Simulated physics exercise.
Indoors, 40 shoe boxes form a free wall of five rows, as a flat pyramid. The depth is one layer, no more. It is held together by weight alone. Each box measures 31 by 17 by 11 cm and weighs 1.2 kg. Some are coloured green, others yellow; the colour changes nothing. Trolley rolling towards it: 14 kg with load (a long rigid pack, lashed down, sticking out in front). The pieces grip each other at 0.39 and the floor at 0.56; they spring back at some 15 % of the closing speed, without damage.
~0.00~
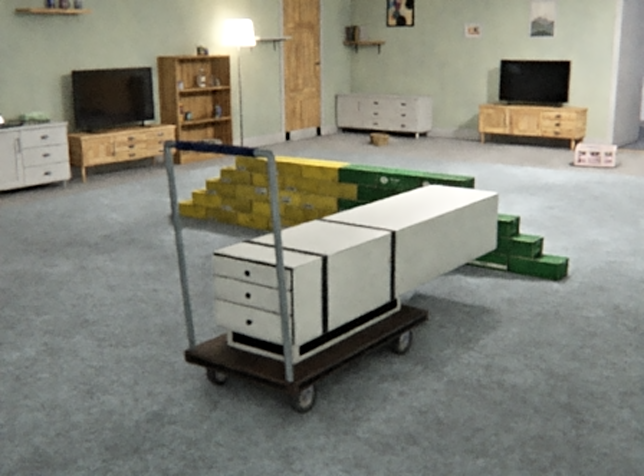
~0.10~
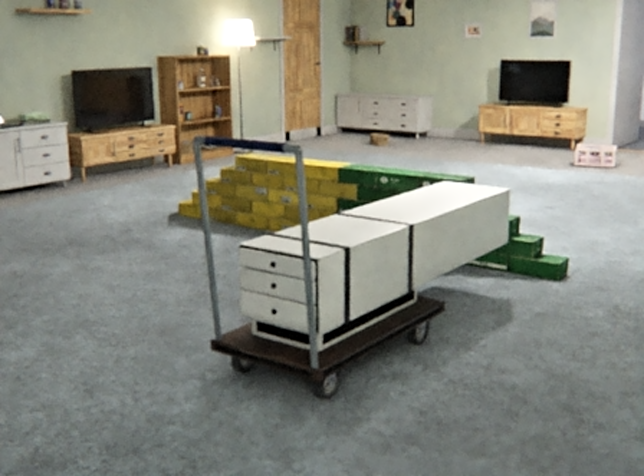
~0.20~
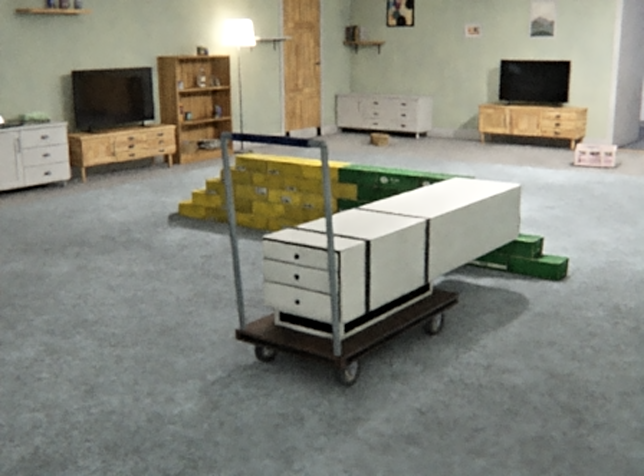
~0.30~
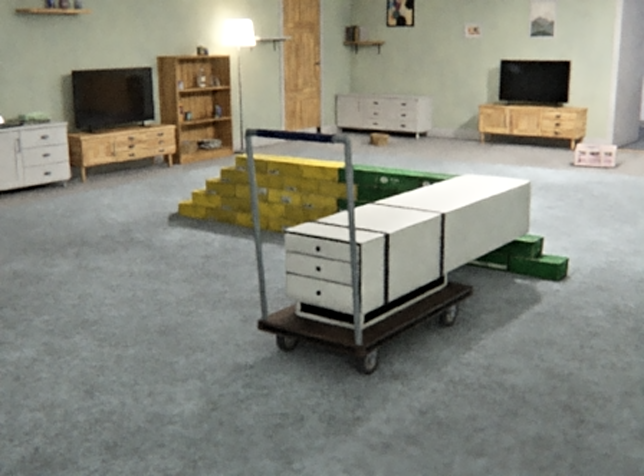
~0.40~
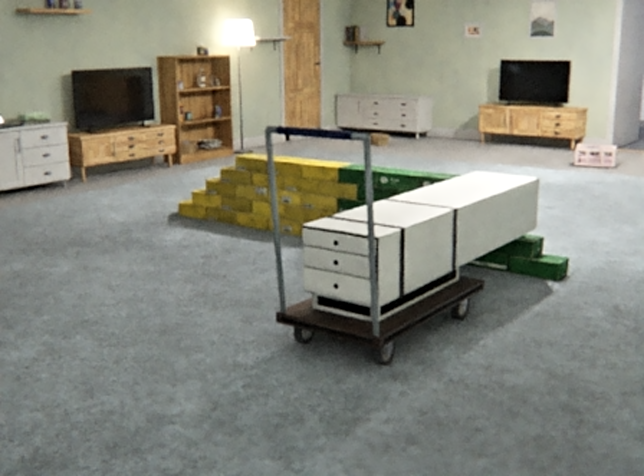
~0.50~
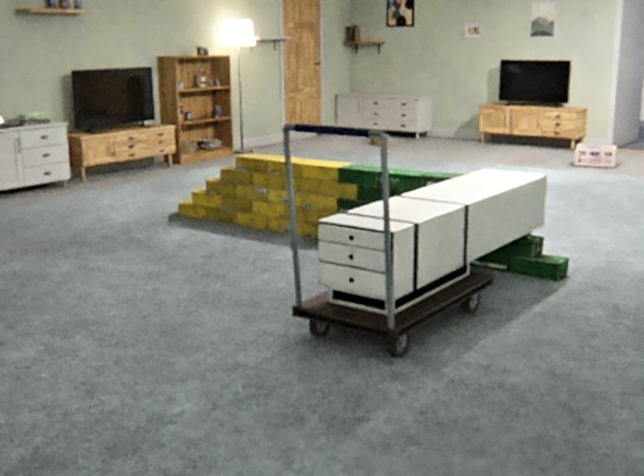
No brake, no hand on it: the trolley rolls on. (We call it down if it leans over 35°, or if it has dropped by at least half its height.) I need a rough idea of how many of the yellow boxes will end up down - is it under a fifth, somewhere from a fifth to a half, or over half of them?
I reckon the count left down will sit below one fifth.
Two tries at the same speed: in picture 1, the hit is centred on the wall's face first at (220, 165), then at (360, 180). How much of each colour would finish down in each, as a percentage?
Down by colour - green: 0%, then 50%; yellow: 40%, then 30%.
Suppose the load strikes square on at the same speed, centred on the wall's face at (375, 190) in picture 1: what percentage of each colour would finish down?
Then green ends 40 per cent down and yellow 10 per cent.
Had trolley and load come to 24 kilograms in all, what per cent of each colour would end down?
In that case green 20, yellow 0 per cent.
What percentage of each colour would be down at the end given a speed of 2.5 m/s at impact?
Result - green: 30%; yellow: 0%.
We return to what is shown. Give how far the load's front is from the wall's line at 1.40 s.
It is some 100 centimetres past it.
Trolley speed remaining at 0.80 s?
Something like 1.0 m/s, I'd say.
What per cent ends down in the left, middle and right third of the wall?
Per cent - left 0, middle 0, right 40.
After 0.80 s, load 54 cm past the wall's line, still rolling; none of the 21 yellow boxes down (3 of 40 in all colours); top yellow box unmoved; top green box 44° from how it stood, 37 mm lower.
After 1.40 s, load 1.01 m past the wall's line, still rolling; none of the 21 yellow boxes down (4 of 40 in all colours); top yellow box unmoved; top green box on its side.
In the end (2.6 s), load 1.03 m past the wall's line, stopped; none of the 21 yellow boxes down (4 of 40 in all colours); top yellow box unmoved; top green box 43 cm lower. That is 0 per cent. From the last view, middles, top yellow box near (291, 167), top green box near (421, 237).
